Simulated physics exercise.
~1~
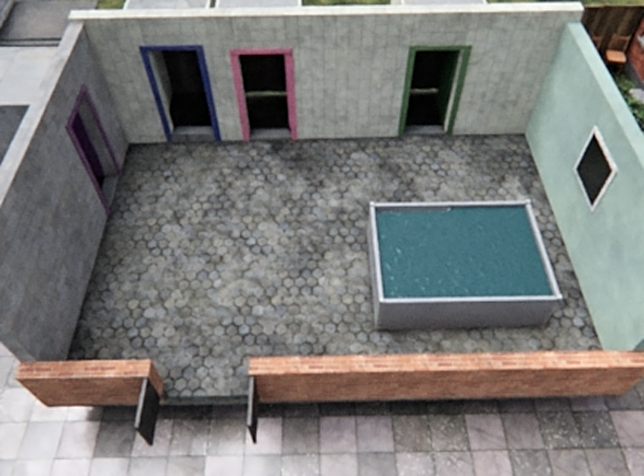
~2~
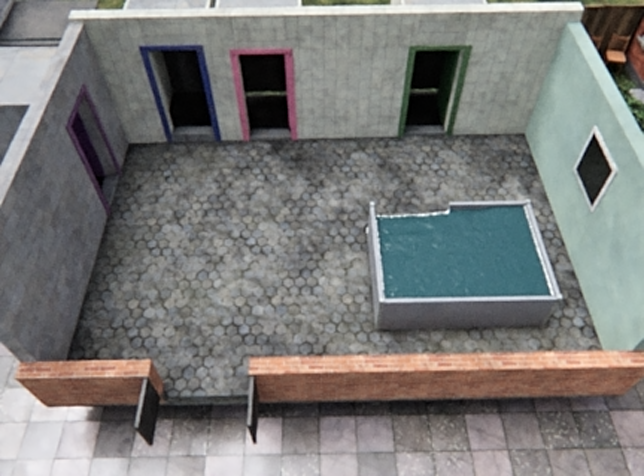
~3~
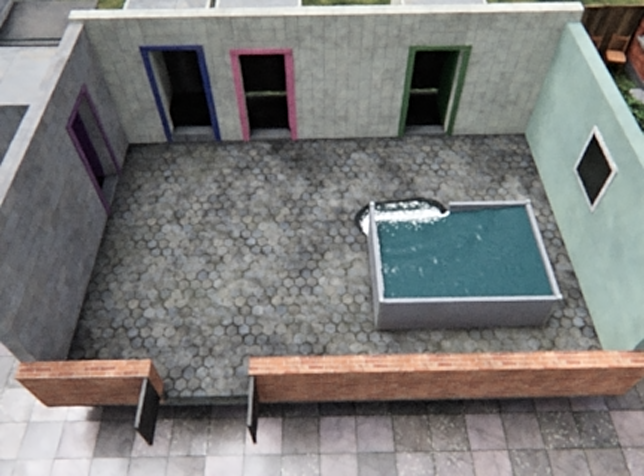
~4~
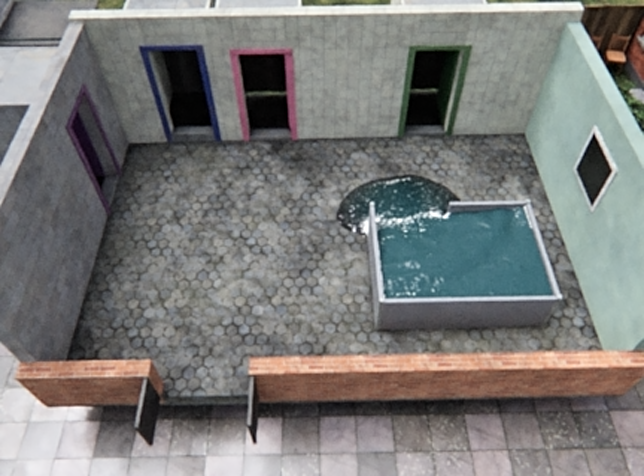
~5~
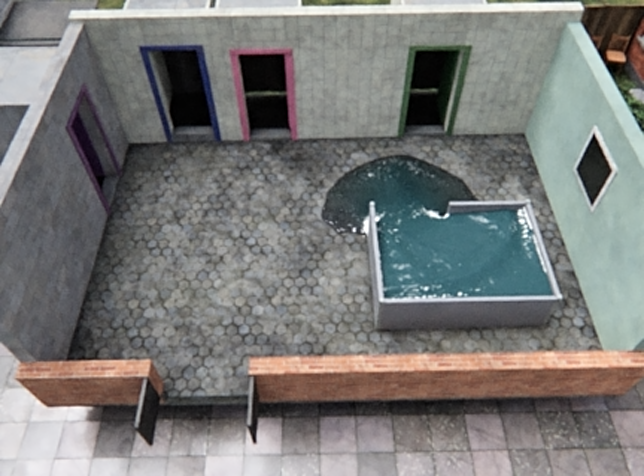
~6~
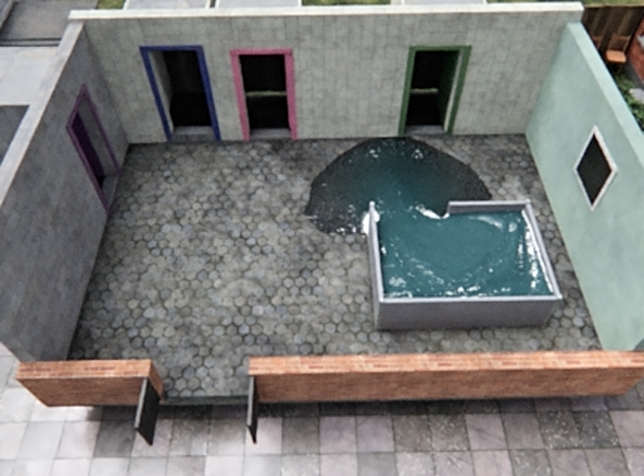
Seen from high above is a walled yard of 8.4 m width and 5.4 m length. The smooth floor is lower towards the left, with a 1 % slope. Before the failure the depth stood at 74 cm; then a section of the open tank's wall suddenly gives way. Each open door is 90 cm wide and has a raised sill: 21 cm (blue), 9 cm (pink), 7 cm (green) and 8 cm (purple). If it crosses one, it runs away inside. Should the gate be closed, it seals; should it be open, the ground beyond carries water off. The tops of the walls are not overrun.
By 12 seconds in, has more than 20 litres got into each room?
The blue door lets in a smaller amount than the limit; the pink door lets in a larger amount than the limit; the green door lets in a larger amount than the limit; the purple door lets in a larger amount than the limit.
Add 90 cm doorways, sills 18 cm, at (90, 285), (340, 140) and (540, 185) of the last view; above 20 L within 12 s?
Result in order - not enough, more than that, not enough.
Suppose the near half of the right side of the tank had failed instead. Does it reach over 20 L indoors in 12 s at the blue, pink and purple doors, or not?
Then: Blue short of it, pink short of it, purple beyond it.
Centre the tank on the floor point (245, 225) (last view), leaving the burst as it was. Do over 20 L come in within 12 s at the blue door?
So the blue door tops the limit.
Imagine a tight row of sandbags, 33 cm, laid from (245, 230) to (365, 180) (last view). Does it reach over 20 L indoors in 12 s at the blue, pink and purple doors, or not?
So then blue is inside it, pink is inside it and purple is beyond it.
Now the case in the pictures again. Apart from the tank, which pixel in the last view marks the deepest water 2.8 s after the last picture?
Close to (127, 154).
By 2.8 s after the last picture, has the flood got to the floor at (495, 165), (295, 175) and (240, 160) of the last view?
Going in order, covered, then covered, then covered.
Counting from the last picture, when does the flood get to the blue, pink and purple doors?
So blue at 1.3 s, pink at 0.7 s, and purple at 2.0 s.
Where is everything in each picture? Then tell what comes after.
The open tank at (458, 251) is whole and still, 74 cm deep, in the first picture.
The front is at a hidden place, 0.7 m from the gap on the open tank's far side; 0.3 m2 of floor is under water; 74 cm left at the back of the open tank, in the second picture.
Water pours out on the open tank's far side and has run 1.0 m, to a hidden place; typically 12 cm deep outside, 74 cm at the open tank's back, in the third picture.
The front is at (417, 178), 1.5 m from the gap on the open tank's far side; 2.5 m2 of floor is under water; 74 cm left at the back of the open tank, in the fourth picture.
The front is at (404, 157), 2.0 m from the gap on the open tank's far side; 4.2 m2 of floor is under water; 70 cm left at the back of the open tank, in the fifth picture.
The front is at (378, 138), 2.6 m from the gap on the open tank's far side; 6.3 m2 of floor is under water; 62 cm left at the back of the open tank, in the sixth picture.
Then, 0.7 s after the last picture water covers 25 % of the floor and is deepest (42 cm) near (386, 229); blue door not reached, pink door 5 cm at the sill, 0 L in, green door 21 cm at the sill, 54 L in, purple door not reached.
Then, 1.5 s after the last picture water covers 30 % of the floor and is deepest (37 cm) near (376, 142); blue door 9 cm at the sill, 0 L in, pink door 18 cm at the sill, 13 L in, green door 29 cm at the sill, 181 L in, purple door not reached.
Then, 2.8 s after the last picture water covers 45 % of the floor and is deepest (31 cm) near (127, 154); blue door 9 cm at the sill, 0 L in, pink door 13 cm at the sill, 41 L in, green door 22 cm at the sill, 326 L in, purple door 21 cm at the sill, 16 L in.
Then, 6.3 s after the last picture water covers 75 % of the floor and is deepest (18 cm) near (63, 373); blue door 7 cm at the sill, 0 L in, pink door 9 cm at the sill, 52 L in, green door 12 cm at the sill, 456 L in, purple door 16 cm at the sill, 164 L in.
Then, 11.3 s after the last picture water covers 95 % of the floor and is deepest (13 cm) near (60, 384); blue door 7 cm at the sill, 0 L in, pink door 5 cm at the sill, 53 L in, green door 5 cm at the sill, 474 L in, purple door 11 cm at the sill, 224 L in.
